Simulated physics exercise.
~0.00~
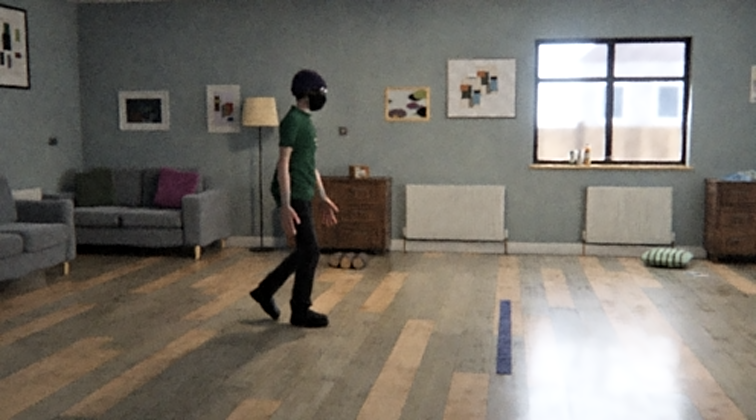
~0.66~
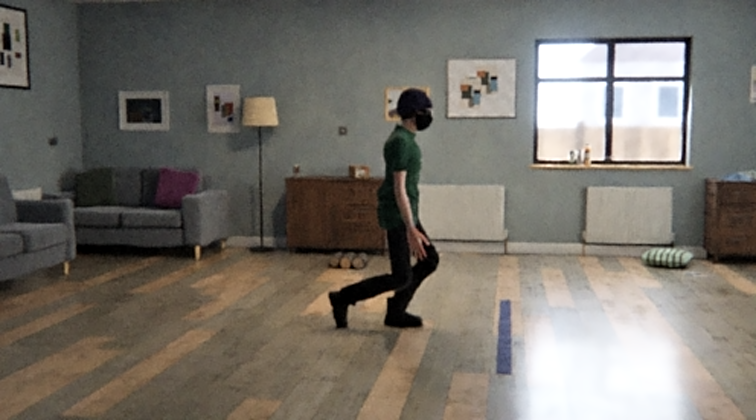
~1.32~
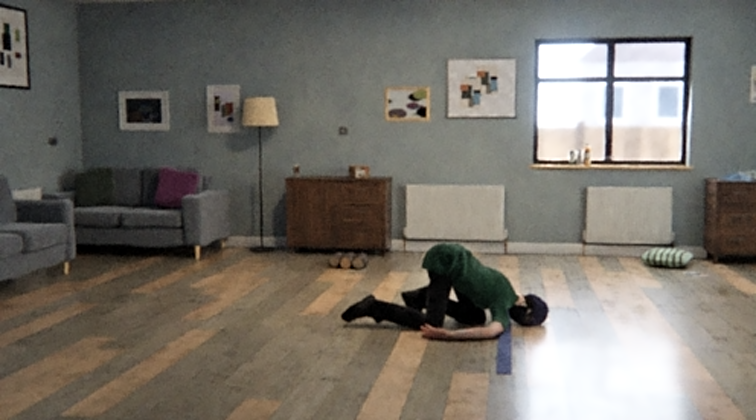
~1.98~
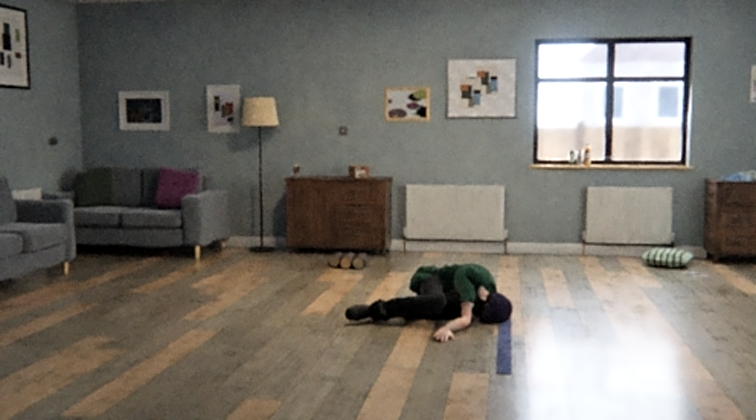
A person in a green top and dark cap walked right across a wooden floor toward a blue strip, buckled at the knees, pitched forward with their head just past it, then ended curled on the floor with their head just short of it.
